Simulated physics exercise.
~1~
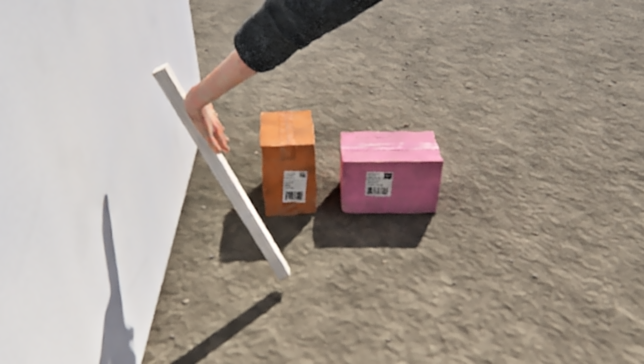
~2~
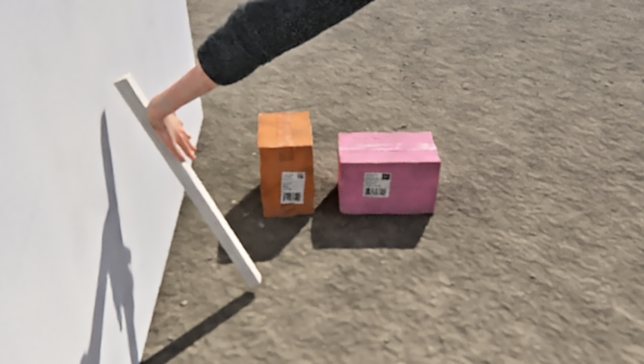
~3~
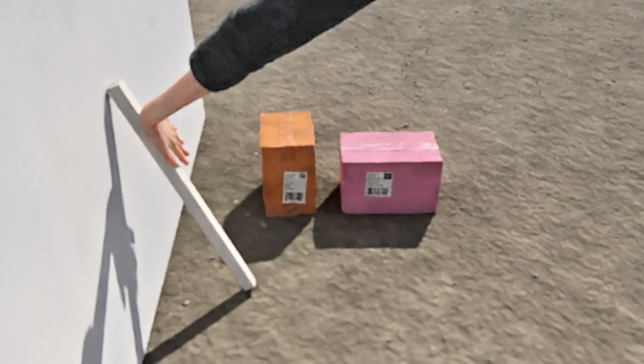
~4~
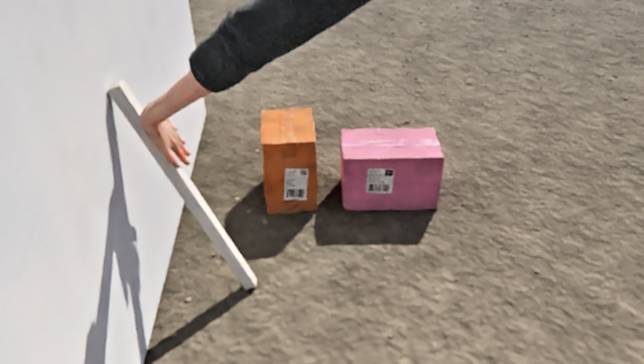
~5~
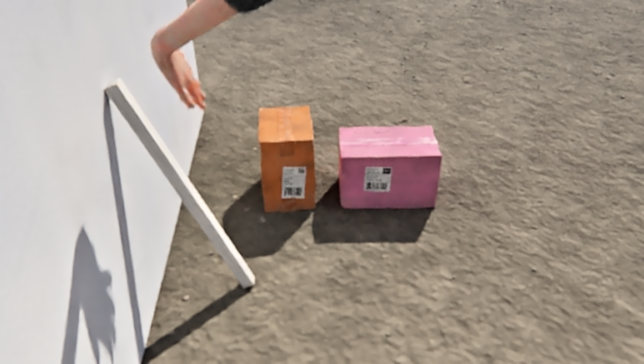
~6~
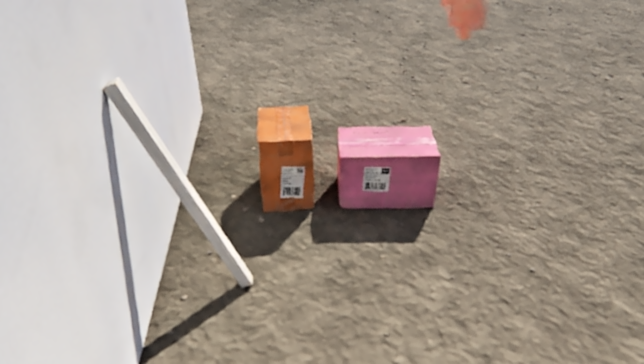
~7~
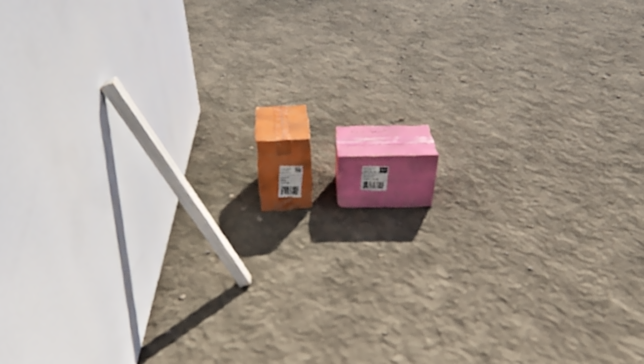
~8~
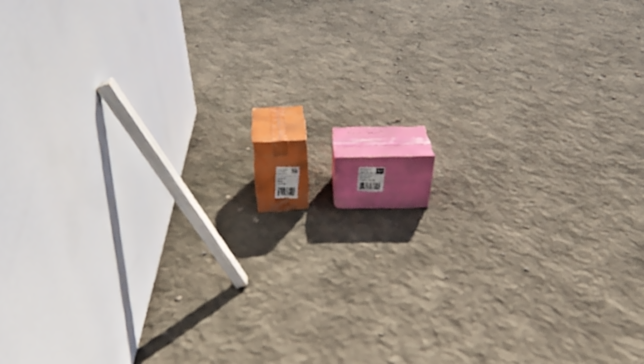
A hand and forearm in a dark sleeve reach in from the top, holding a white pole at a slant over bare, gritty ground, seen from above by a slightly swaying camera. A pale wall stands at the left, while an upright orange box and a wider pink box sit side by side near the middle. The hand moves the pole a short way left until its top rests against the wall. The fingers then let go, and the arm draws back up and out of view. The pole stays leaning, its foot on the ground, and both boxes remain in place.
